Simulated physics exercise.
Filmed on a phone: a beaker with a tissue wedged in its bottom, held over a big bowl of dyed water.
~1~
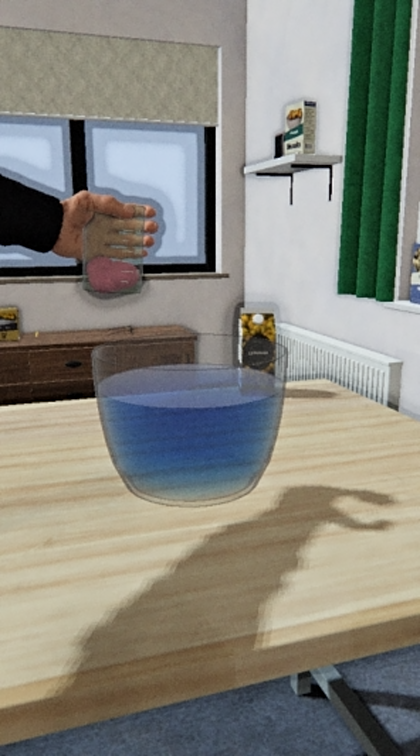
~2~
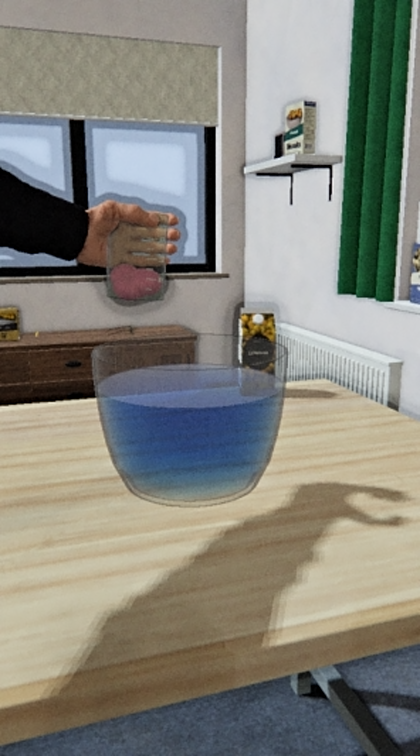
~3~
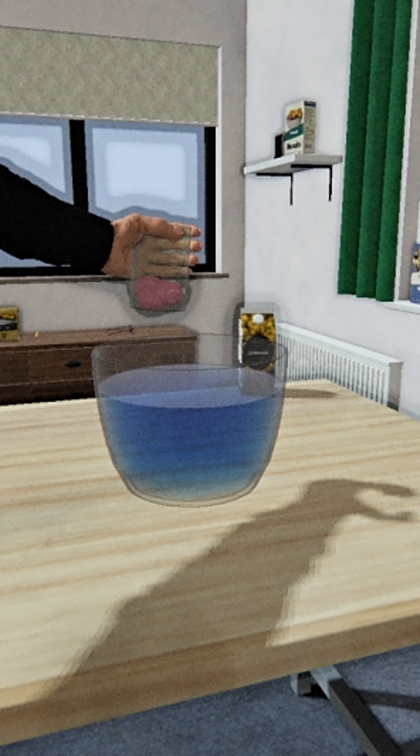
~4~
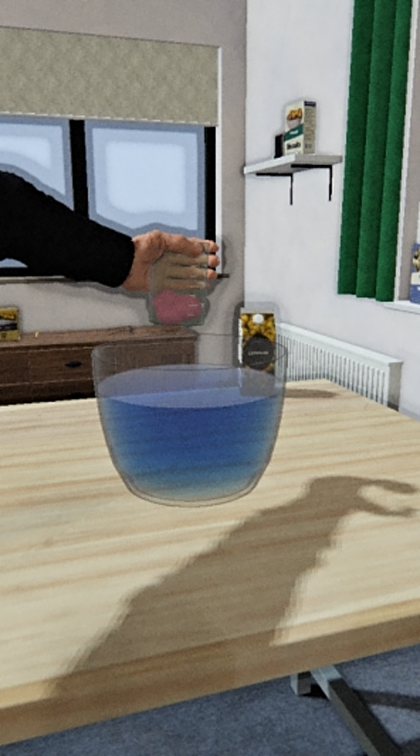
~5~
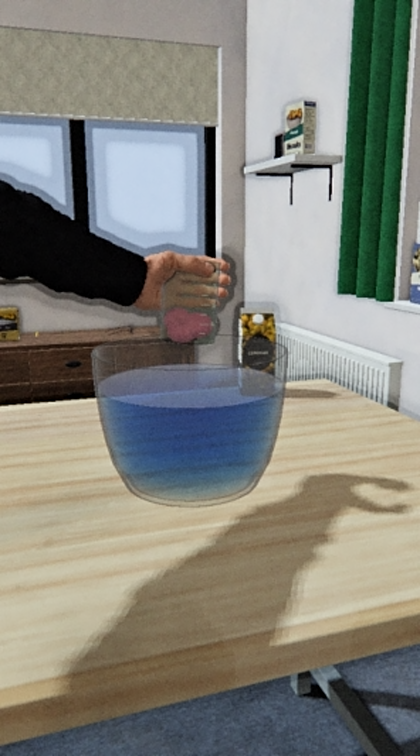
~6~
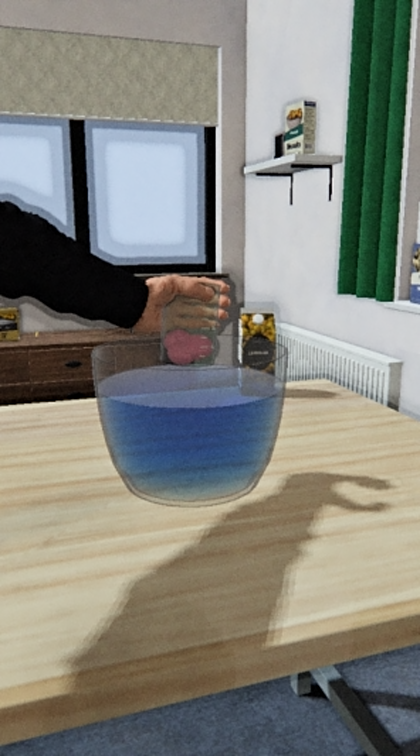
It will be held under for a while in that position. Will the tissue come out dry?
It gets soaked.
A moment on, the beaker enters the dyed water.
Further on, dyed water pours in as the air escapes.
When it is over, the beaker is under, flooded, and the tissue is wet.
